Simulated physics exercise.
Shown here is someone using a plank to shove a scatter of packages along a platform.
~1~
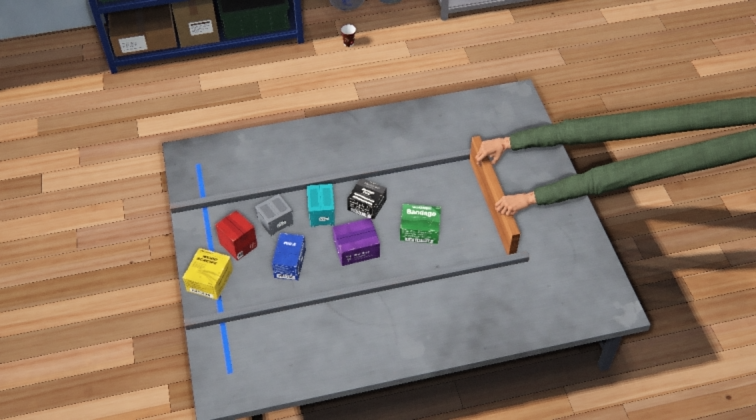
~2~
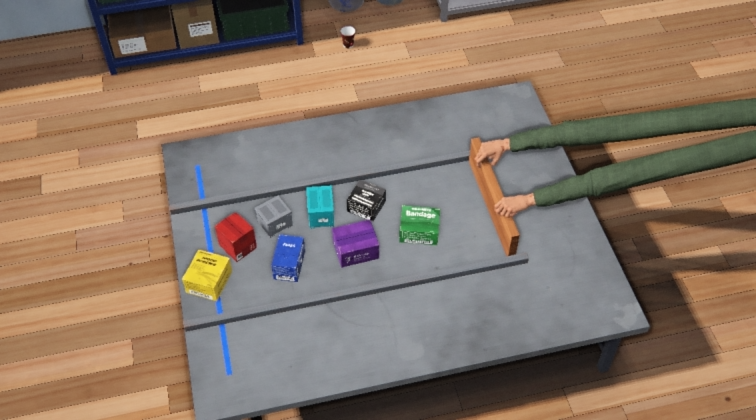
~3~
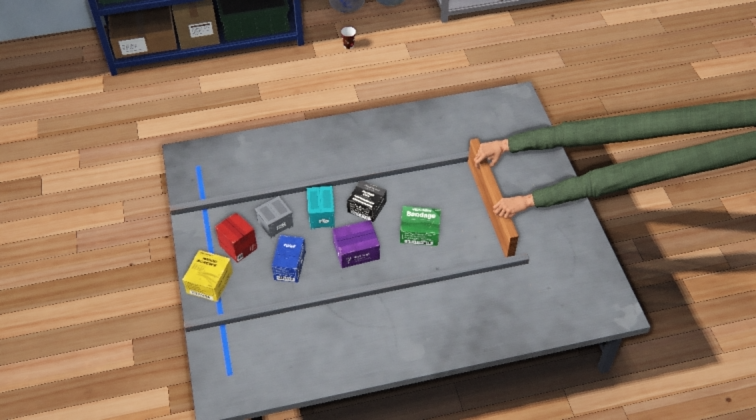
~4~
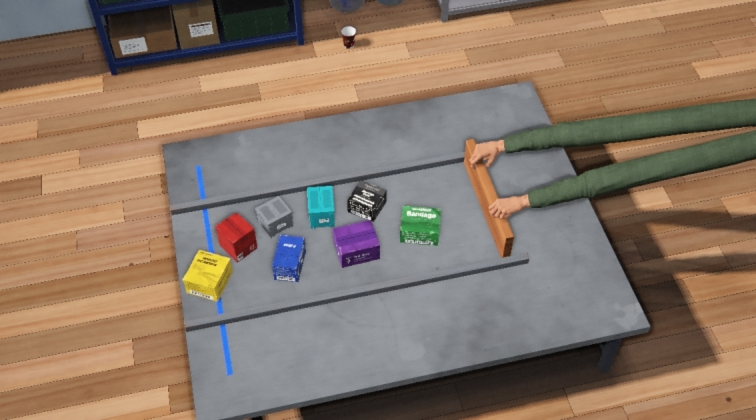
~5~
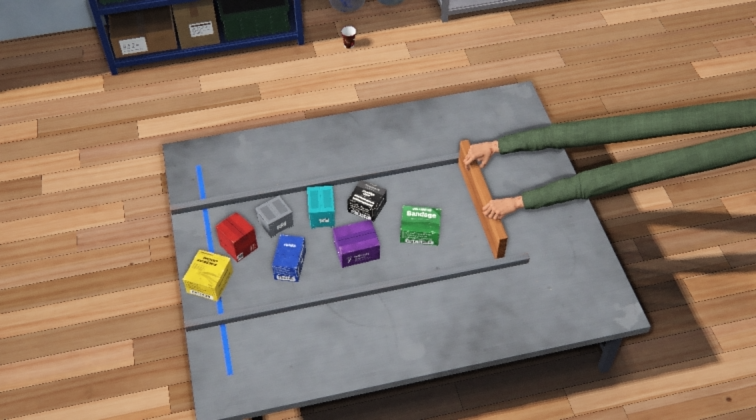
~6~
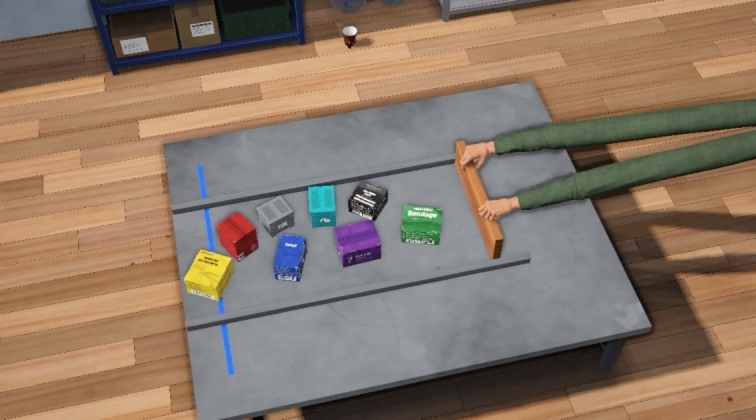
Two hands sliding a wooden plank slightly left across a grey table toward scattered coloured boxes, which stay still.
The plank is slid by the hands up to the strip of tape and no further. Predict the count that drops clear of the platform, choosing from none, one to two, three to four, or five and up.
Well, the ones that get knocked off number no fewer than five.
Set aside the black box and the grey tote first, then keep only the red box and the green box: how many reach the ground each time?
4, then 4.
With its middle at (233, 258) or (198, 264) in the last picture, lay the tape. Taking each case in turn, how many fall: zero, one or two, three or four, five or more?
For the first place I'd say at least five, and for the second 5 or more.
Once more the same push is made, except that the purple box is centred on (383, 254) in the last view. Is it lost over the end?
It is safe.
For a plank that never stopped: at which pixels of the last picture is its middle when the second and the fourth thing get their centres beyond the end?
(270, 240) and (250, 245).
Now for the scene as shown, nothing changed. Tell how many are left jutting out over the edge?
Count of overhanging things: 1.
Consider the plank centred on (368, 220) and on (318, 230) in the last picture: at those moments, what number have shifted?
5 and 8.
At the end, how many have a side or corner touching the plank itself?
It adds up to 2.
Soon after, none off yet; yellow box at rest near (210, 275); red box at rest near (238, 237); grey tote at rest near (276, 217).
Then, none off yet; yellow box moved about its own width near (186, 282); red box moved about its own width near (207, 241); grey tote moved well along near (229, 222).
At rest, the number that fall off is five or more; fallen, purple box, turquoise tote, blue box, grey tote, red box and yellow box.
